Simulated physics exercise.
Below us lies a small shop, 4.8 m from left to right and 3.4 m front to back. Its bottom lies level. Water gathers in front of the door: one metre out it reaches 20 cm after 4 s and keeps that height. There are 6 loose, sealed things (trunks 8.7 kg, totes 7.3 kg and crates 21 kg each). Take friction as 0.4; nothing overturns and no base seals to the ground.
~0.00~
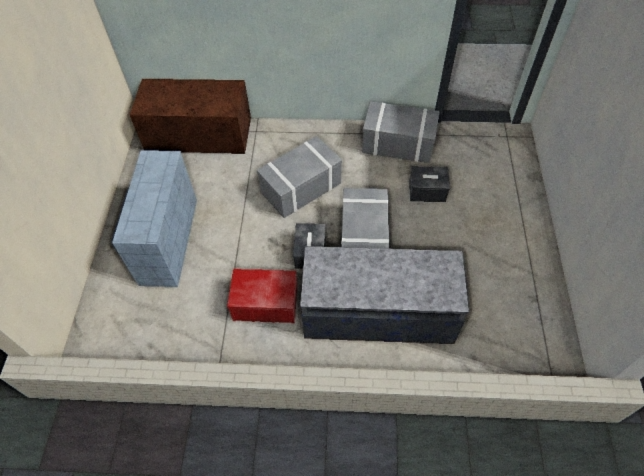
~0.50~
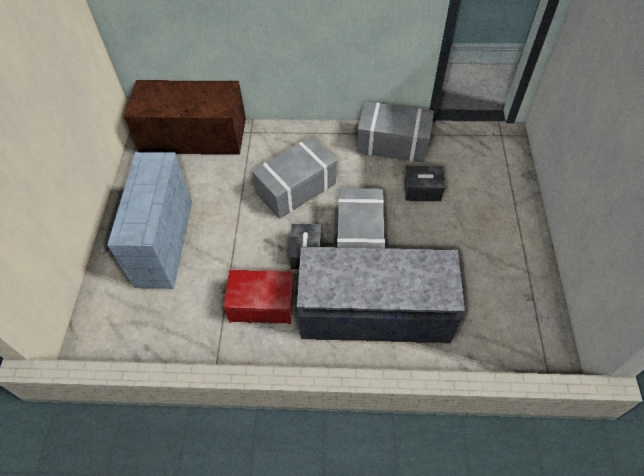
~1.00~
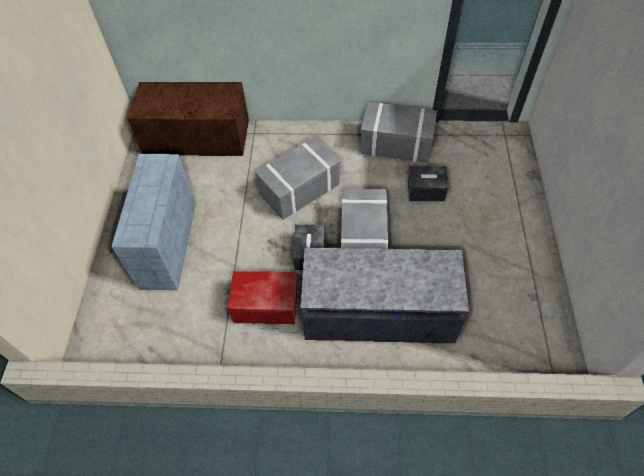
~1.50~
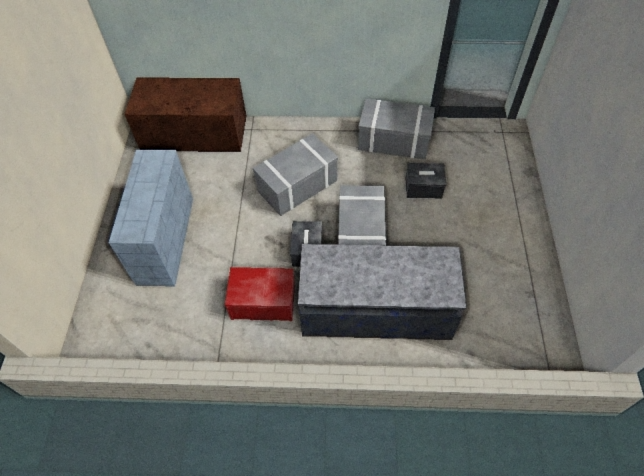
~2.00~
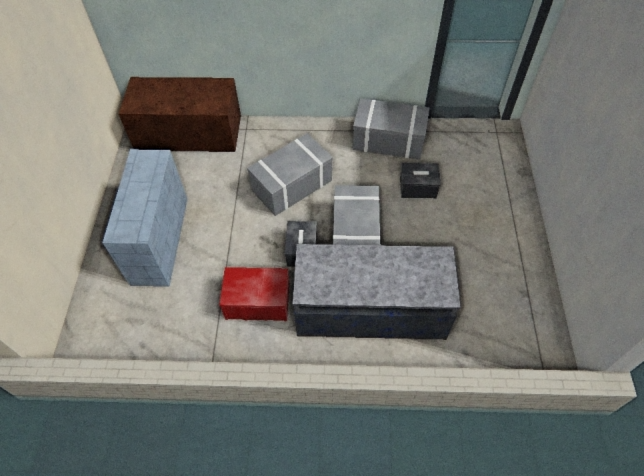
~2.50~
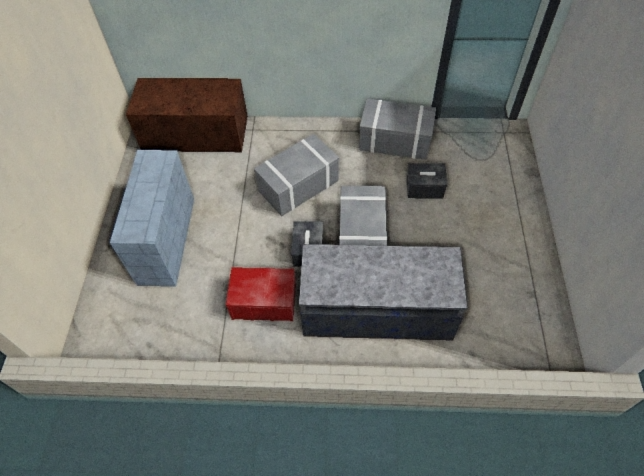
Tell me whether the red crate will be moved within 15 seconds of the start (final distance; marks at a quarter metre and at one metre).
The red crate barely shifts.
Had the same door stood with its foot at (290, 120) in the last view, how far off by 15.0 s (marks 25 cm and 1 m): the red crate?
Then the red crate gets carried off.
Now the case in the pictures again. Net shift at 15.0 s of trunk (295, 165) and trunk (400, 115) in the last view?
In turn: 80 cm, 60 cm.
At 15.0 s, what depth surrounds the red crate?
About 8 cm.
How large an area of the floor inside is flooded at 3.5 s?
Some 2.0 m2.
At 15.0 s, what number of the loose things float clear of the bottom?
5 of them.
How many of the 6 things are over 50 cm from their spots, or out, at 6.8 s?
1 of them.
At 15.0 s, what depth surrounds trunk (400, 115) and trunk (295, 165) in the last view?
Roughly 5 and 7 cm.
After 3.5 s the red crate is near (261, 287), 0.0 m from its start, aground; 0 afloat.
After 6.8 s the red crate is near (261, 287), 0.0 m from its start, aground; 1 afloat.
After 11.0 s the red crate is near (261, 287), 0.0 m from its start, aground; 3 afloat.
After 15.0 s the red crate is near (261, 287), 0.0 m from its start, aground; 5 afloat.
